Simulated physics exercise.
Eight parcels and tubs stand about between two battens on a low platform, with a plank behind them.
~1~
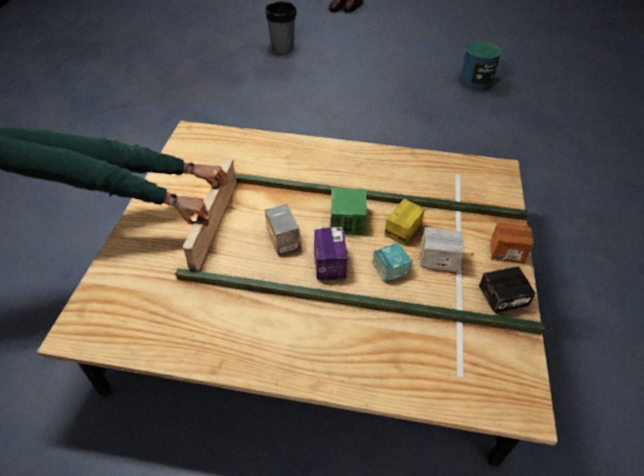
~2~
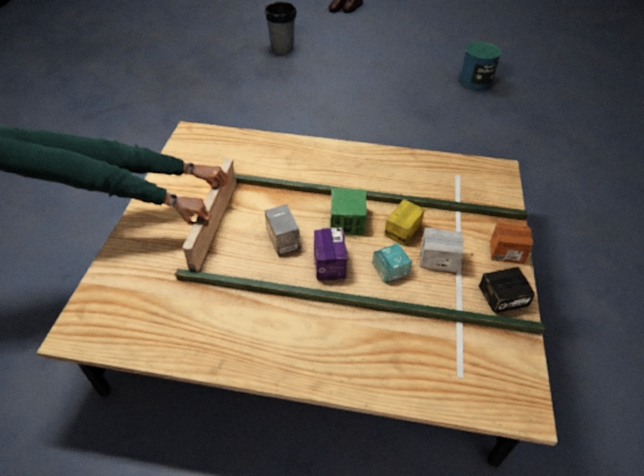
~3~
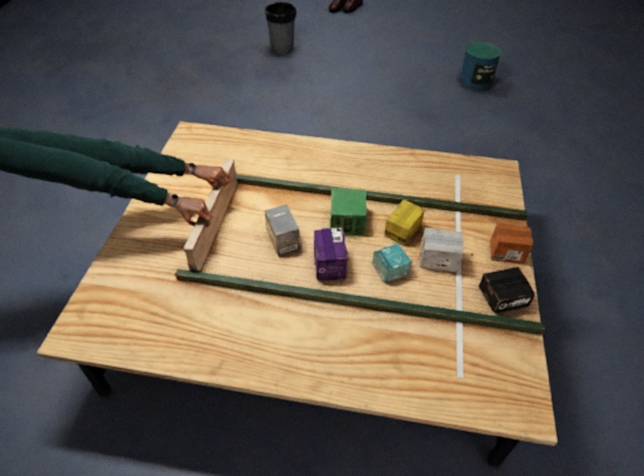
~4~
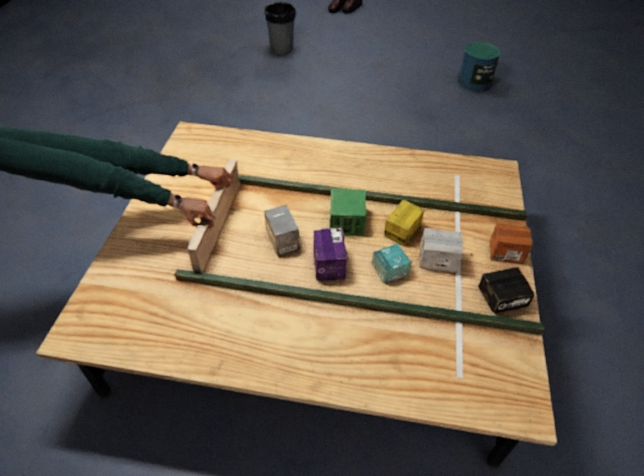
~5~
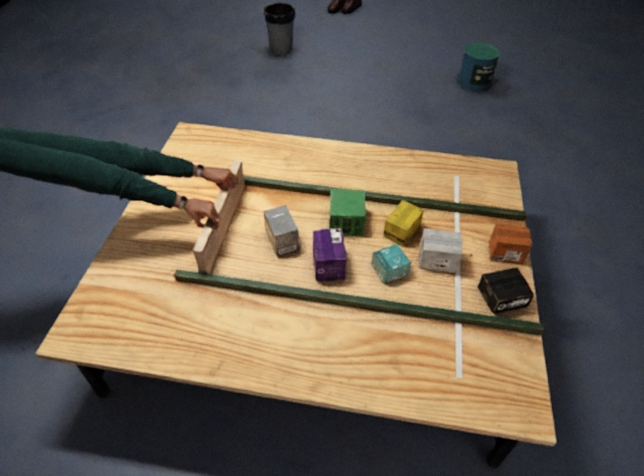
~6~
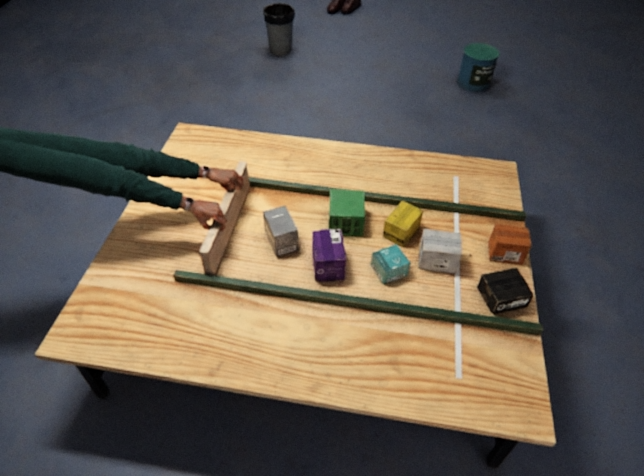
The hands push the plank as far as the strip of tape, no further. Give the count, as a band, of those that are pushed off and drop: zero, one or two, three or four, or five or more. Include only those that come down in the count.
Just one, or two at most, falls.
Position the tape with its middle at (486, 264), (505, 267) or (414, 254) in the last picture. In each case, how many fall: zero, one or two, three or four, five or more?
In the order of the places given: At least five; more than four; not one.
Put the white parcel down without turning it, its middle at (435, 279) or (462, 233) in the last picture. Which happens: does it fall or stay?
Well, in that order, it hangs on, then it winds up off it.
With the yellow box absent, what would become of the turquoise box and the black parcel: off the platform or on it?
Outcome: Turquoise box is not lost; black parcel ends up off.
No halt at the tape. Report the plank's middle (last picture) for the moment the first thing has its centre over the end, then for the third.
The middle is at about (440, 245), later at about (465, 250).
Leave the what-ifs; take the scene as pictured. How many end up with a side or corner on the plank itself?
The count comes out at 2.
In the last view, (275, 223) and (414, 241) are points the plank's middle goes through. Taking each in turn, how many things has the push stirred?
Up to then 1, and up to the other point 7.
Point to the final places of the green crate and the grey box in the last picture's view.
You'll see the green crate at (477, 231), with the grey box at (473, 259).
A little later, none off yet; orange parcel at rest near (509, 244); black parcel at rest near (505, 291); white parcel at rest near (440, 251).
Next, none off yet; orange parcel at rest near (509, 244); black parcel at rest near (505, 291); white parcel shifted about its own width near (463, 254).
When it is over, the number that fall off is one or two; down, black parcel and orange parcel.
